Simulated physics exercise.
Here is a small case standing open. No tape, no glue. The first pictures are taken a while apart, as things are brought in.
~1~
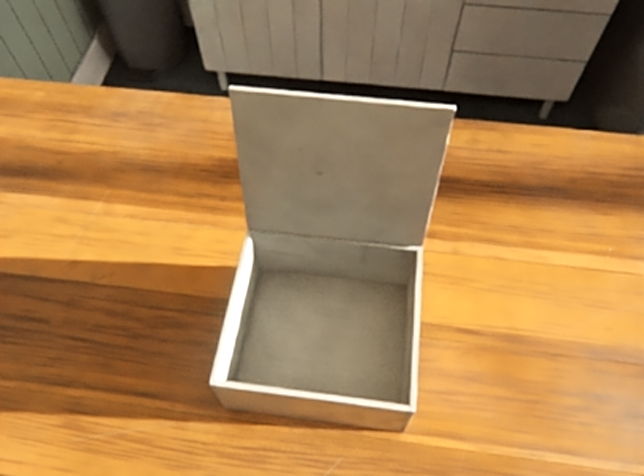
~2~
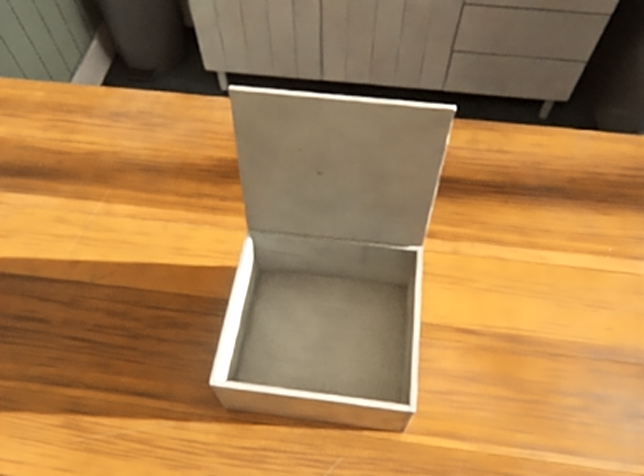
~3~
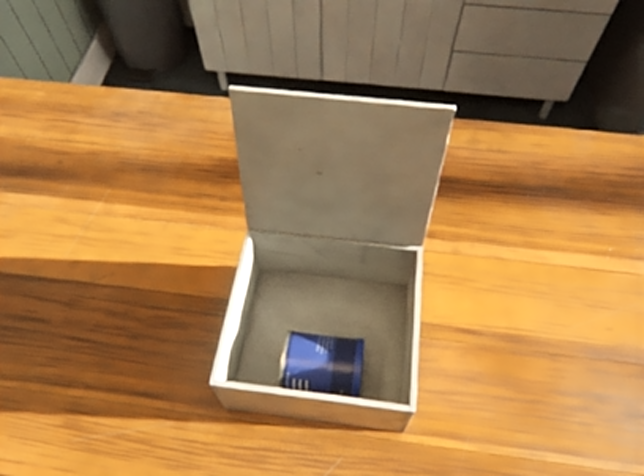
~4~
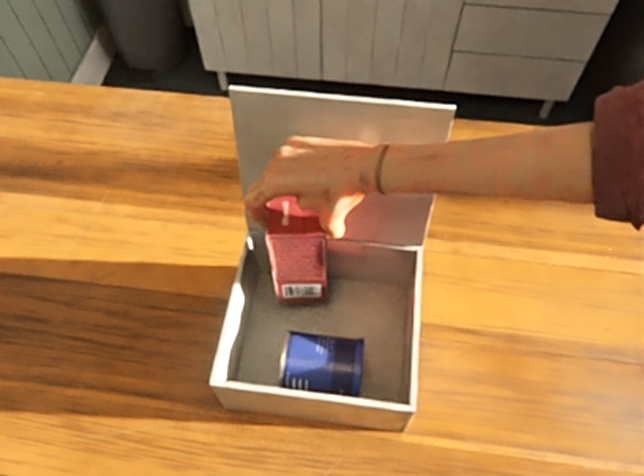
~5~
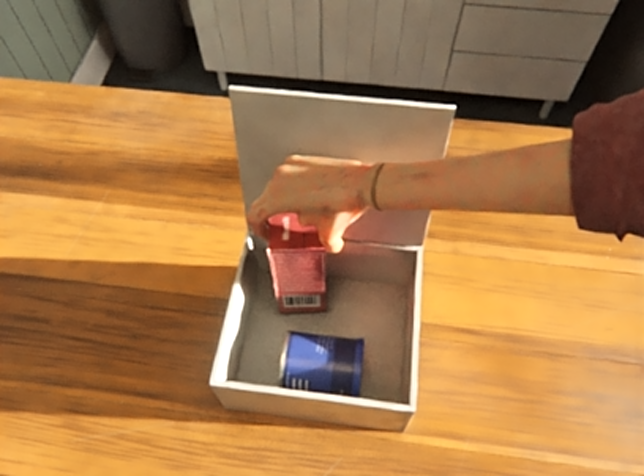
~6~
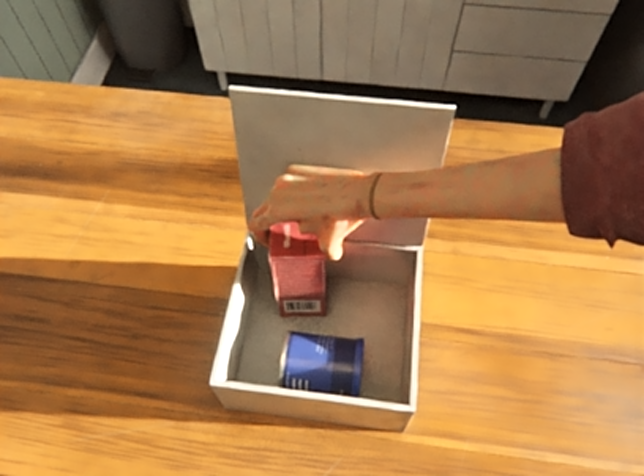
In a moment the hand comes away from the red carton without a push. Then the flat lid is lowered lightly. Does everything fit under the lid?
The lid is held up.
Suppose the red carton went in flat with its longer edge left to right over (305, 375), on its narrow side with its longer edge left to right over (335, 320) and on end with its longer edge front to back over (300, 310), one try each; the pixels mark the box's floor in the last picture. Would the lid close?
In the first case it sits on the rim; in the second case it shuts flat; in the third case it will not close.
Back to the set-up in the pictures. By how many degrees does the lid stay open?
Some 25° above the rim.
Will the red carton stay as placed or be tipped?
It ends up tilted.
Then, 1.80 s on from there, lid 76° above the rim; red carton turned 3° from how it was put near (301, 273).
Then, 2.80 s on from there, lid 45° above the rim; red carton turned 23° from how it was put near (301, 293).
In the end, lid 23° above the rim; toppled in the box, red carton; blue tin unmoved. At the end, from the last picture's camera, red carton near (302, 311).
